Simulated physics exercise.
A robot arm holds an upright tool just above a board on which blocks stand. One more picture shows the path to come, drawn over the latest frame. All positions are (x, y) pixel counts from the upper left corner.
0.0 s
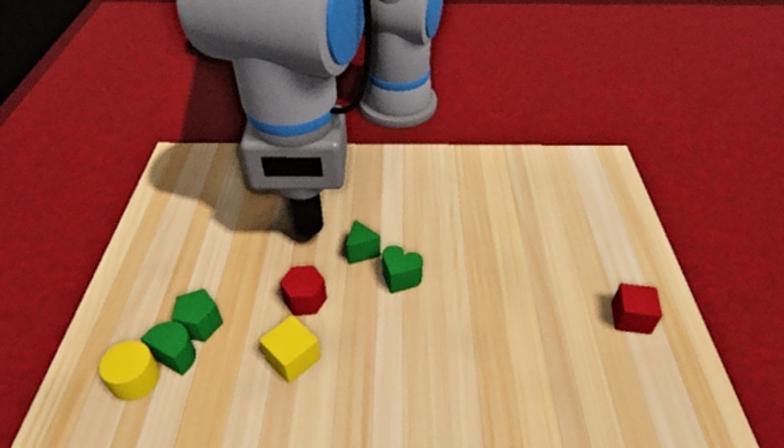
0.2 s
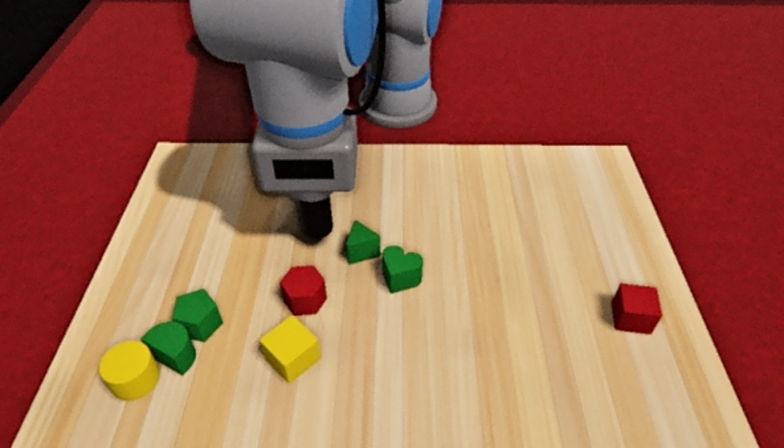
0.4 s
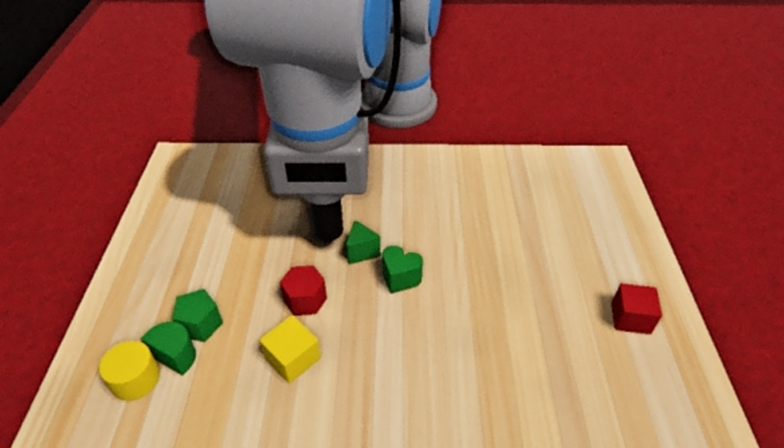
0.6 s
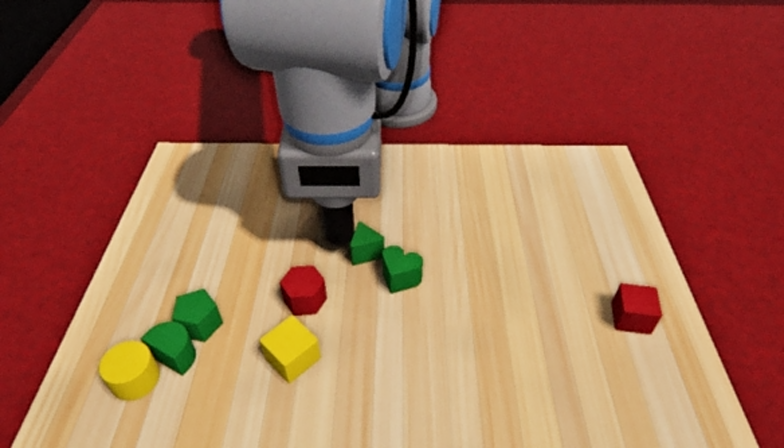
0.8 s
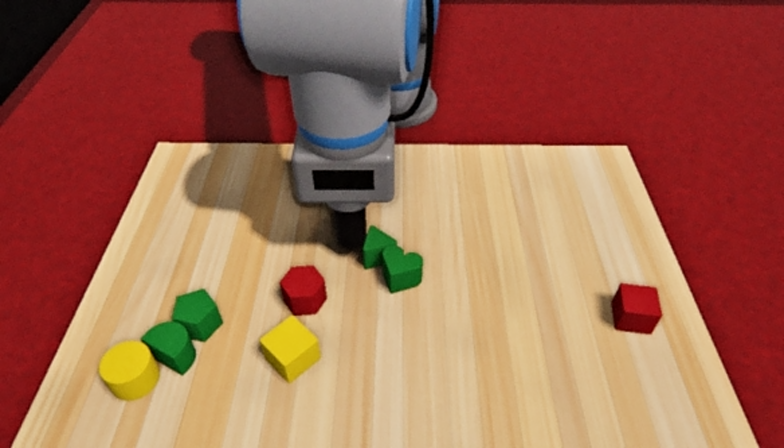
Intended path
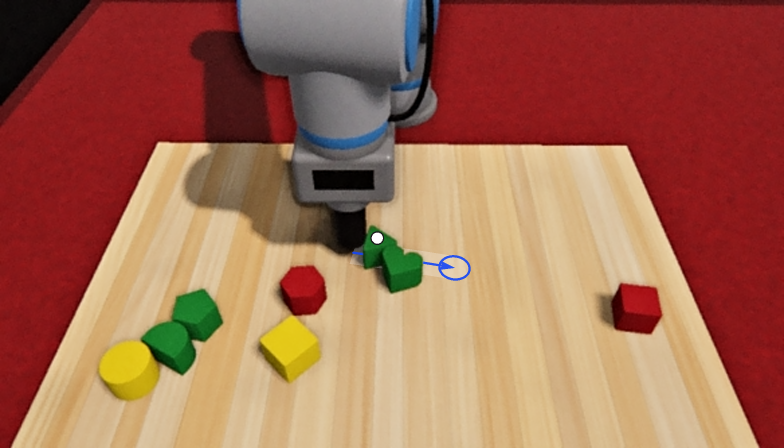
A robot arm moves its dark upright tool steadily right across the wooden board and nudges the green triangular block a short way right, up against the green heart block, while the red, yellow and other green blocks stay still.
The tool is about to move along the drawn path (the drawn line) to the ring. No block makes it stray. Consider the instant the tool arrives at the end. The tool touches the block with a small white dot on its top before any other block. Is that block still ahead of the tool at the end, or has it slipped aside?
That block remains ahead.
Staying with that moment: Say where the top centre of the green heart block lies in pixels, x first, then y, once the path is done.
The middle of its upper face will lie at (427, 270).
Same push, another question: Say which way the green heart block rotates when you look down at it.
Viewed from overhead, the green heart block winds up turned clockwise.
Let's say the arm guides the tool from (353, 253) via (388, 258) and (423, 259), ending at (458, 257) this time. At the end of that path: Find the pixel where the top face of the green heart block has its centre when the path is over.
When the path ends, it will be at (424, 269).
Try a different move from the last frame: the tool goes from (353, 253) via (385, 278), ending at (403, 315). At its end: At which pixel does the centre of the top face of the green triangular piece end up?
In the picture, that point is around (402, 240).
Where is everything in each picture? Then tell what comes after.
Lower end of the tool at (309, 227), tops of blocks, red hexagonal block at (302, 280), green triangular piece at (361, 233), green heart block at (401, 259), in the first picture.
Tool at (319, 229), blocks as before, in the second picture.
Tool at (329, 232), blocks as before, in the third picture.
Tool at (340, 235), green triangular piece at (365, 234), in the fourth picture.
Tool at (352, 239), red hexagonal block at (302, 280), green triangular piece at (377, 238), green heart block at (401, 259), in the fifth picture.
The drawn path runs from (353, 253) directly to (454, 268); the dot is on the green triangular piece.
The first path, step by step. One third of the way, tool at (387, 244); green triangular piece at (413, 241); green heart block at (415, 267), turned 55° clockwise.
Two thirds of the way, tool at (422, 249); green triangular piece at (449, 248), turned 15° clockwise; green heart block at (427, 270), turned 105° clockwise.
At the end, tool at (456, 254); red hexagonal block not moved; green triangular piece at (484, 252); green heart block at (427, 270), turned 105° clockwise.
